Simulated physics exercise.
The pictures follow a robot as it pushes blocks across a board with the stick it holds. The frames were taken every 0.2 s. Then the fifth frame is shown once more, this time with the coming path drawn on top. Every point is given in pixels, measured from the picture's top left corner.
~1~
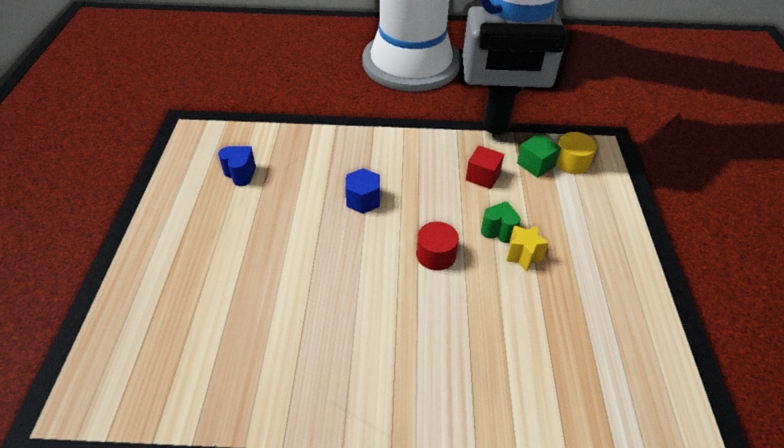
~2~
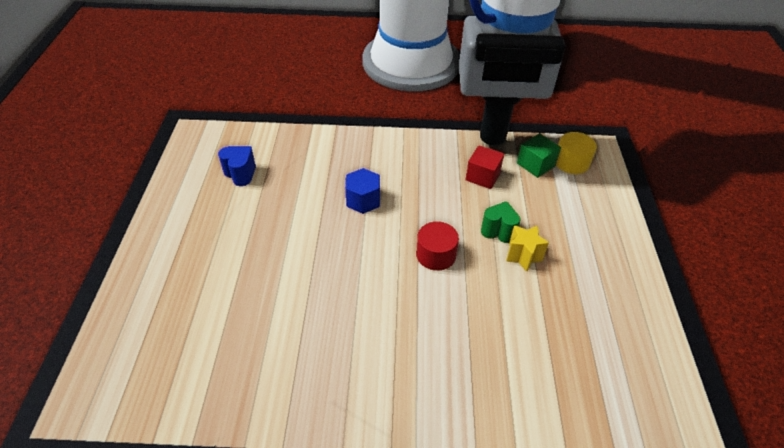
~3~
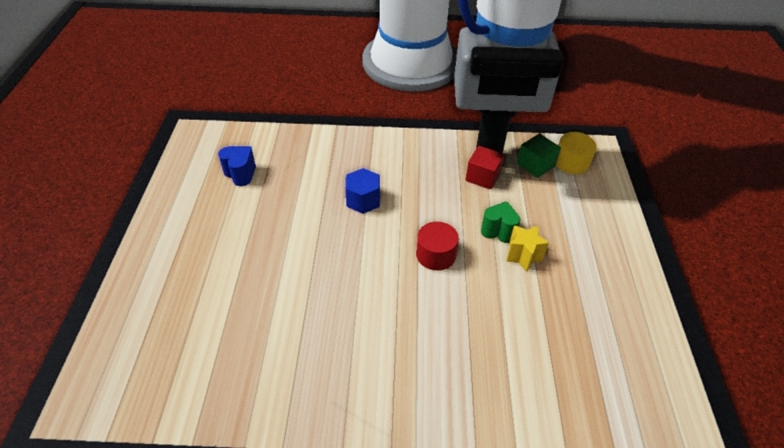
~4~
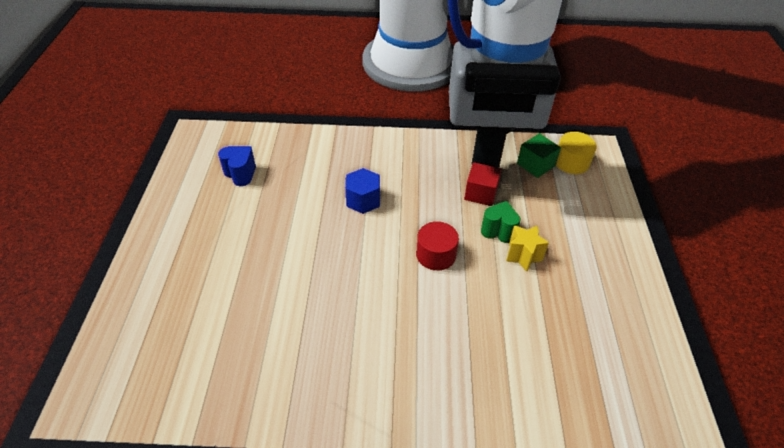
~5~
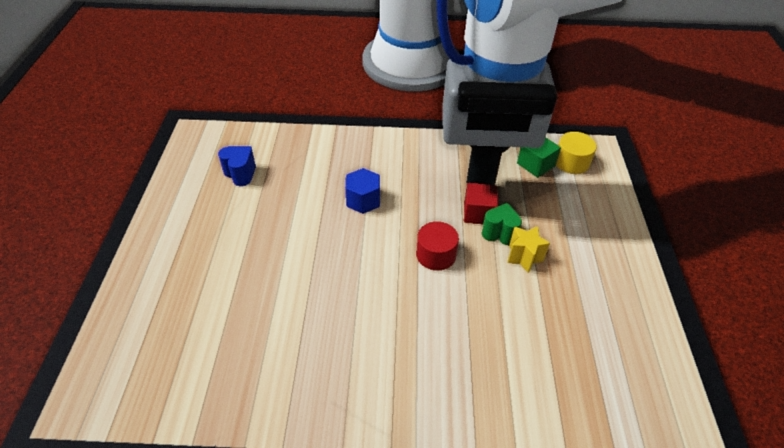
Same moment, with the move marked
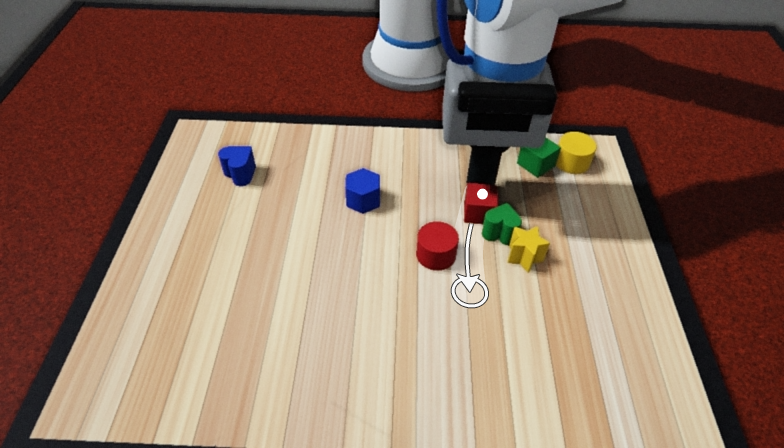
In the video, a robot arm lowers its black stick onto a wooden board of colored blocks, reaches the red square piece, and pushes it a short way toward the viewer, close beside the green heart-shaped block.
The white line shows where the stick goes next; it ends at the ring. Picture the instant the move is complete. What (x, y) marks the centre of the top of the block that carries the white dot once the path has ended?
Most likely (491, 302).
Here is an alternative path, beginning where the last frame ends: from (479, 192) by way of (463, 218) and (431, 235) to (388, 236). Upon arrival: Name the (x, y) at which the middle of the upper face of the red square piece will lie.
It comes to (474, 230).
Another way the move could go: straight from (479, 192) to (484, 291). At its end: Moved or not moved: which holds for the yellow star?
The push reaches it.
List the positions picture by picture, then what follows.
Lower end of the stick at (496, 128), tops of blocks, red circle at (438, 236), red square piece at (487, 157), green heart-shaped block at (503, 213), yellow star at (529, 237), in the first picture.
Stick at (493, 138), blocks as before, in the second picture.
Stick at (489, 151), blocks as before, in the third picture.
Stick at (485, 167), red square piece at (485, 174), in the fourth picture.
Stick at (480, 185), red circle at (438, 236), red square piece at (482, 194), green heart-shaped block at (504, 215), yellow star at (530, 239), in the fifth picture.
The drawn path runs from (479, 192) through (472, 222) and (467, 254) to (470, 292); the dot is on the red square piece.
What follows on the original path. One third of the way, stick at (473, 215); red square piece at (476, 227); green heart-shaped block at (510, 225), turned 35° anticlockwise; yellow star at (531, 242), turned 15° anticlockwise.
Two thirds of the way, stick at (468, 248); red circle at (434, 240); red square piece at (481, 263), turned 20° anticlockwise; green heart-shaped block at (510, 225), turned 35° anticlockwise; yellow star at (531, 242), turned 15° anticlockwise.
At the end, stick at (471, 285); red circle at (433, 242); red square piece at (491, 302), turned 40° anticlockwise; green heart-shaped block at (510, 225), turned 35° anticlockwise; yellow star at (531, 242), turned 15° anticlockwise.
